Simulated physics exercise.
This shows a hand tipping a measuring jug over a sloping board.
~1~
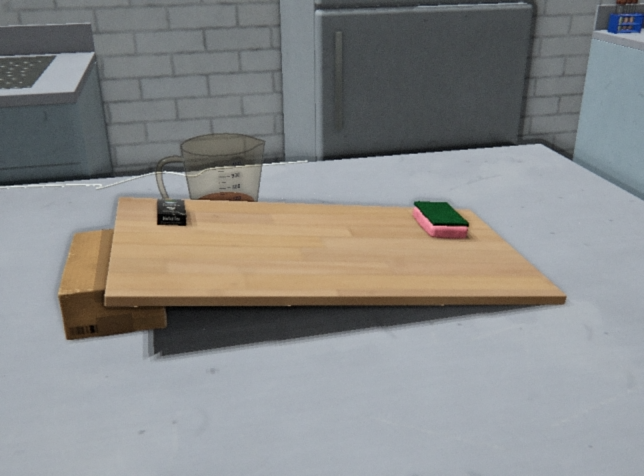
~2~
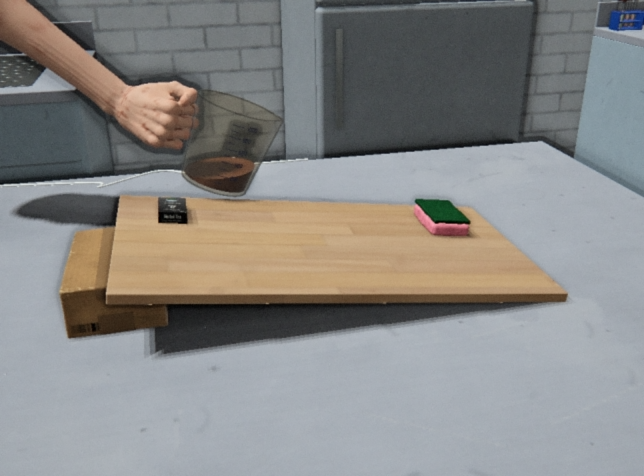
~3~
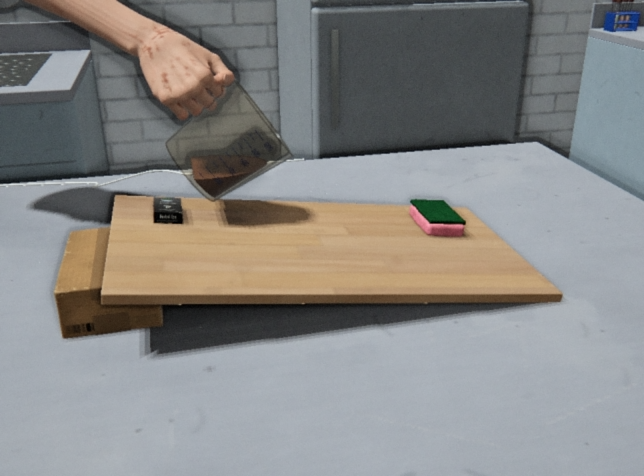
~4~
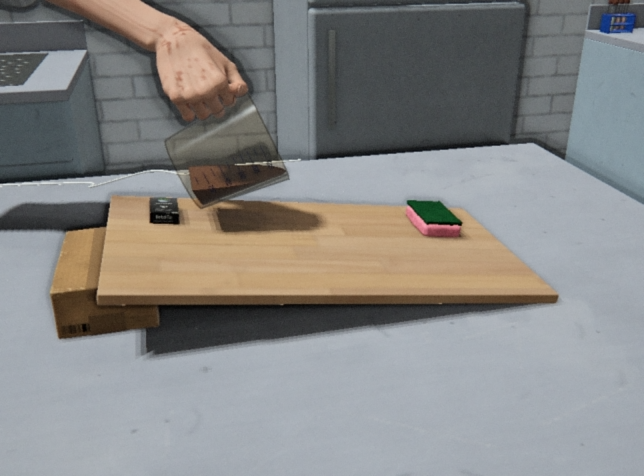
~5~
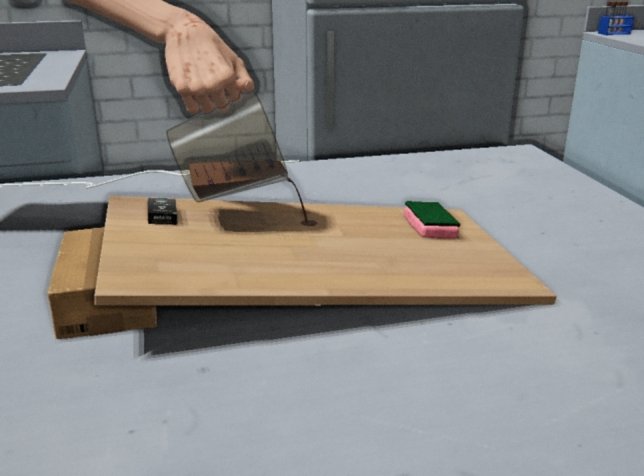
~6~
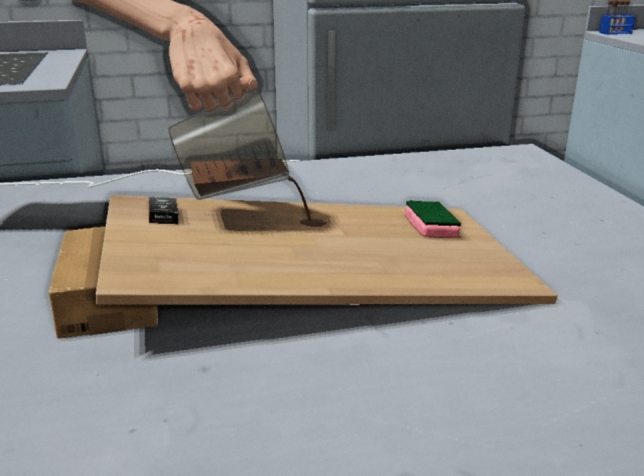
A bare hand and forearm reach in from the upper left over a grey table in a kitchen with pale brick walls, seen from the front and slightly above. A wooden board slopes down to the right from a cardboard box, holding a small black carton and a green-and-pink sponge. The hand lifts a clear jug, tilts it rightward and pours dark liquid onto the board as the view shifts slightly.
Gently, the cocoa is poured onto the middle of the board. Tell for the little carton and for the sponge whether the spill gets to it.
Little carton stays dry; sponge gets wet.
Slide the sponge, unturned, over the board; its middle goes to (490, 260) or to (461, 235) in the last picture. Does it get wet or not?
First try: It misses the spill; second try: It meets the spill.
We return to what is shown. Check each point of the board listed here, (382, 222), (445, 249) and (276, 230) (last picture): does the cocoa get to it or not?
Starting from the first: Caught by it, then caught by it, finally never touched.
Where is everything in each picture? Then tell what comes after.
The first picture shows the board slopes down to the right; measuring jug (222, 179) nearly empty; little carton (171, 212); sponge (439, 220).
The second picture shows measuring jug (226, 142) tipped 20° with all of its load; little carton (172, 210).
The third picture shows measuring jug (228, 142) tipped 55° with all of its load; sponge (436, 218).
The fourth picture shows the board slopes down to the right; measuring jug (228, 153) tipped 65° with all of its load; little carton (164, 211).
The fifth picture shows the first of it lands; measuring jug (229, 148) tipped 70° with all of its load; sponge (430, 220).
The sixth picture shows the first of it lands; measuring jug (231, 147) tipped 75° with nearly all of its load; little carton (163, 210); sponge (431, 219).
A moment on, it runs down to the right; the little carton is untouched; the sponge is reached.
Further on, it runs down to the right and off the end; the little carton is untouched; the sponge is reached.
When it is over, it runs down to the right and off the end; the little carton is untouched; the sponge is reached.
